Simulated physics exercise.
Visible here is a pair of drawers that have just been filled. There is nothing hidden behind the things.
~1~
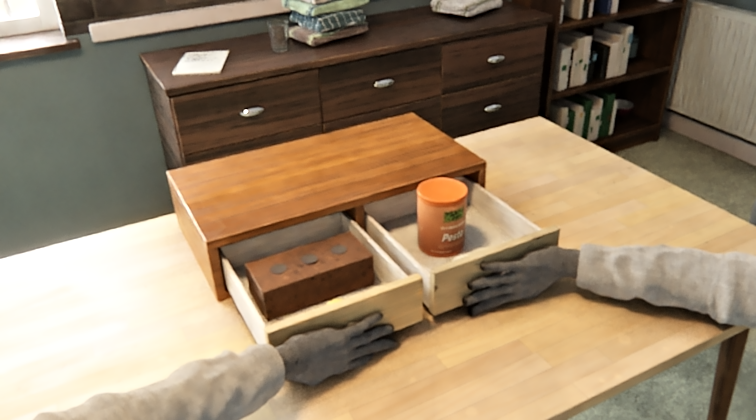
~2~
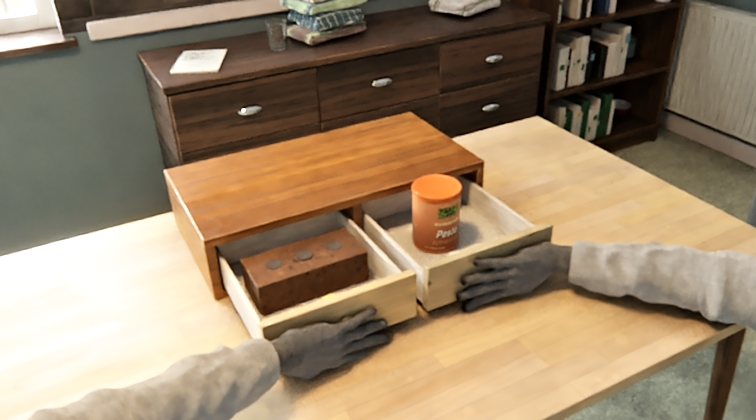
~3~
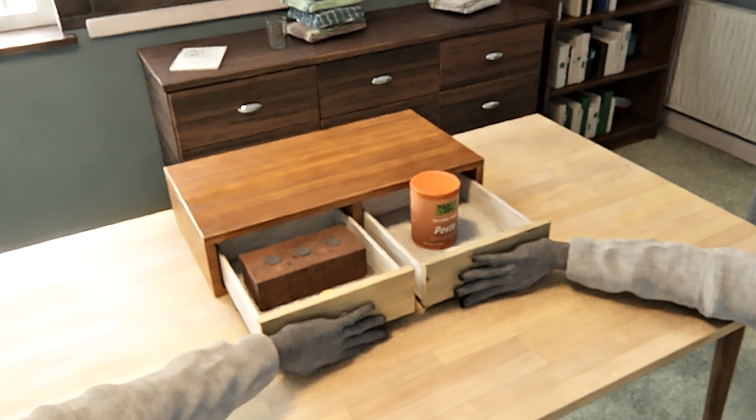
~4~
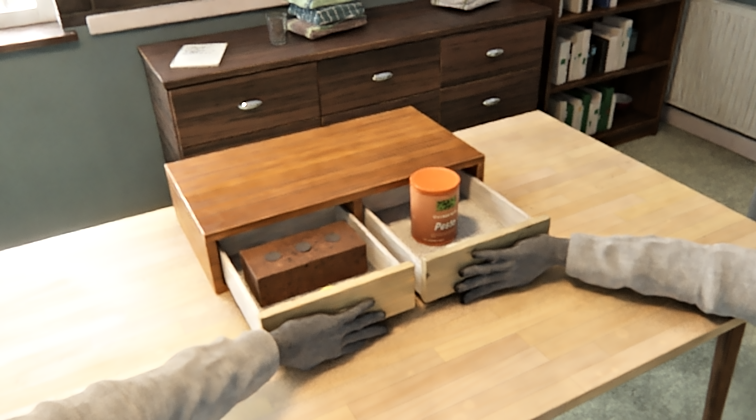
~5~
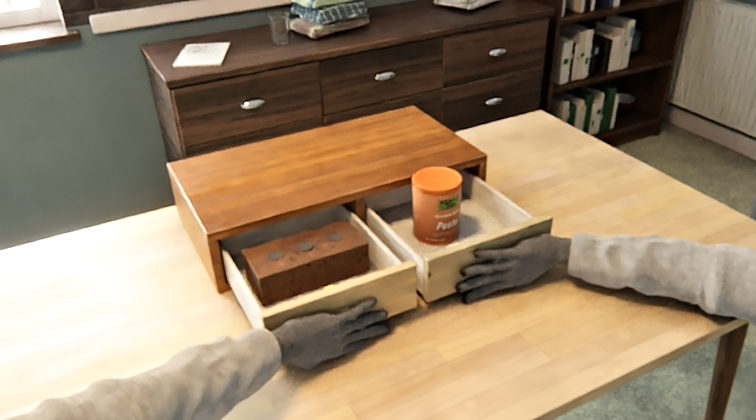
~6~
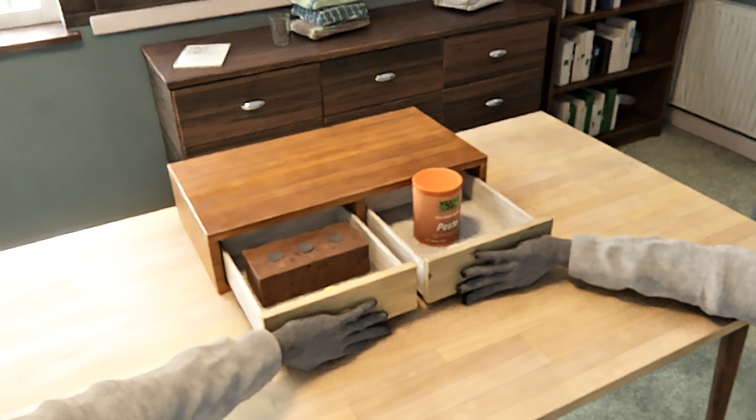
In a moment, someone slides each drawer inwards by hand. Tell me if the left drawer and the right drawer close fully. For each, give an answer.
The left one shuts fully, and the right one refuses to shut.
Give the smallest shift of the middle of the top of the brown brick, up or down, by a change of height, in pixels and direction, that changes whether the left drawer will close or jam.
8 pixels up, roughly.
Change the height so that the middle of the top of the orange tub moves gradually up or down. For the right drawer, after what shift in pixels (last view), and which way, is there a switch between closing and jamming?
That's a shift of close to 16 pixels downward.
Then, 0.48 s after the last picture, left drawer about half in; right drawer starting in.
Then, 0.86 s after the last picture, left drawer nearly in; right drawer stopped, still ajar.
At rest, the left drawer closes; the right drawer jams.
